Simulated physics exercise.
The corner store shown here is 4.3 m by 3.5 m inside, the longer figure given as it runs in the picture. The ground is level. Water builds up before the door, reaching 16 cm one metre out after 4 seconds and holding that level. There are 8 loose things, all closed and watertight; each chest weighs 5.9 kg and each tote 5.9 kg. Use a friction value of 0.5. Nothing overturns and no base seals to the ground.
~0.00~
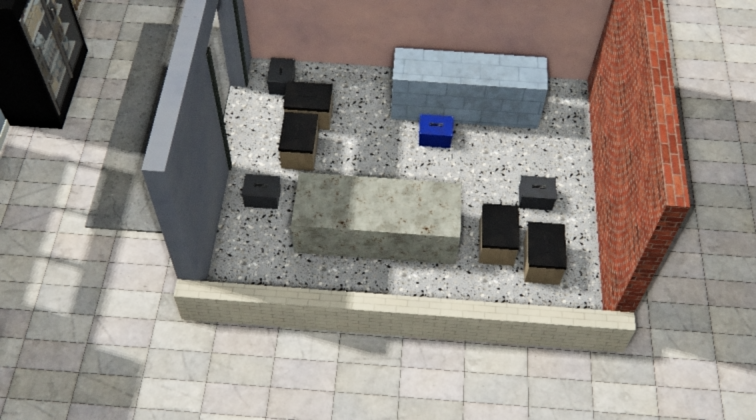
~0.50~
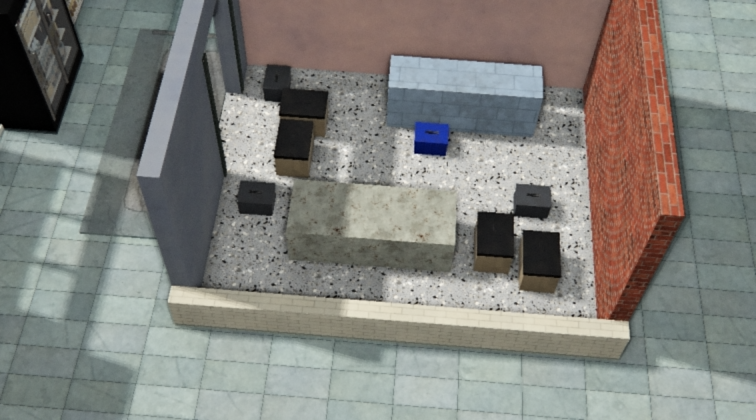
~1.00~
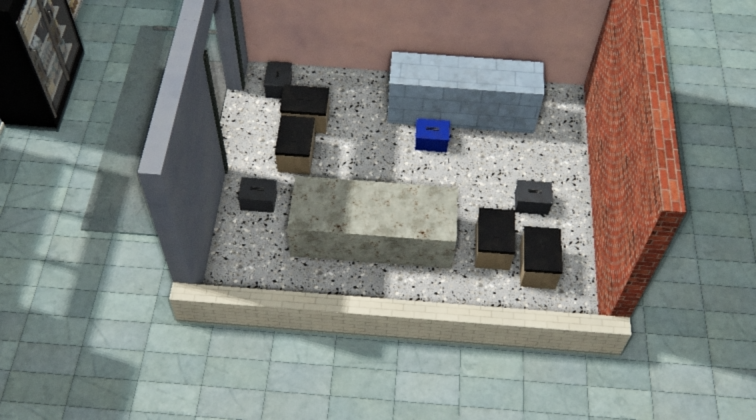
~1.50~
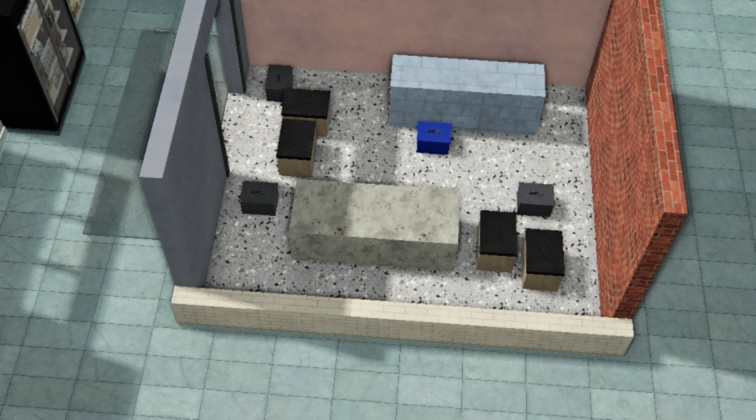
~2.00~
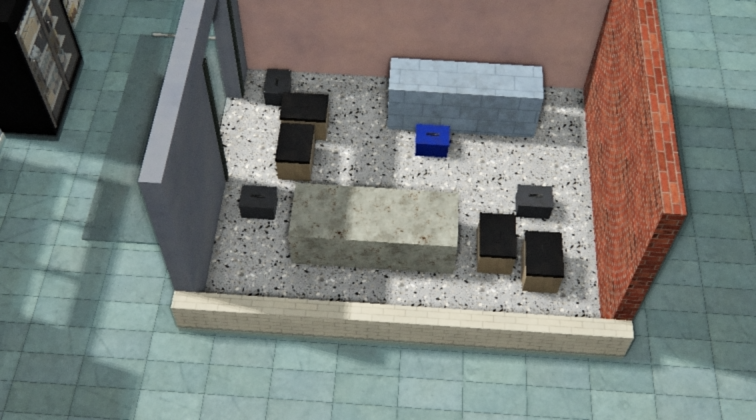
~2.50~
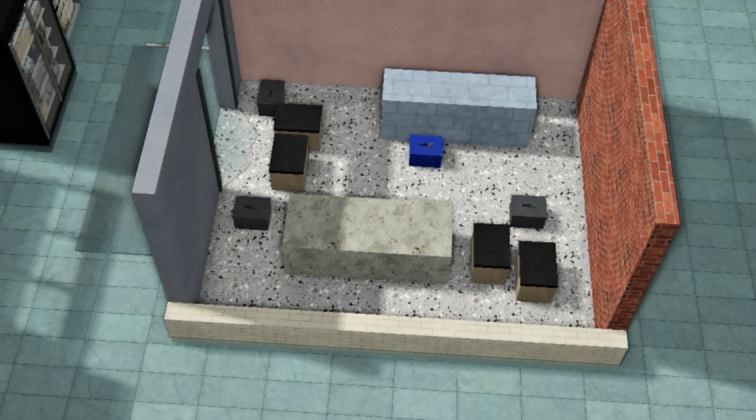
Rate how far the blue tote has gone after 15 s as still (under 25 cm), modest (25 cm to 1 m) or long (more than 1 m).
Long.
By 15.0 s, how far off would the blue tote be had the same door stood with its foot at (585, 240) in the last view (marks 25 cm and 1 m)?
In that case the blue tote goes a long way.
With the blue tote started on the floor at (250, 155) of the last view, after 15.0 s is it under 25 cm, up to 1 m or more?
So it journeys a long way.
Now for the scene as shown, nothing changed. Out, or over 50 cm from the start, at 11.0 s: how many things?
That would be 5.
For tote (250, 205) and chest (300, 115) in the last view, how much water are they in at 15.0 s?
About 6 and 9 cm.
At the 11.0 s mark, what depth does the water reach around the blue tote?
Close to 9 centimetres.
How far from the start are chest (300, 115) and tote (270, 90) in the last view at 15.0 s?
Shifts: 60 cm / 200 cm.
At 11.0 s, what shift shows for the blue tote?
Close to 200 cm.
After 3.5 s the blue tote is near (426, 145), 0.0 m from its start, aground; 0 afloat.
After 6.8 s the blue tote is near (512, 170), 1.1 m from its start, aground; 3 afloat.
After 11.0 s the blue tote is near (568, 257), 2.2 m from its start, afloat; 7 afloat.
After 15.0 s the blue tote is near (439, 287), 2.0 m from its start, afloat; 8 afloat.
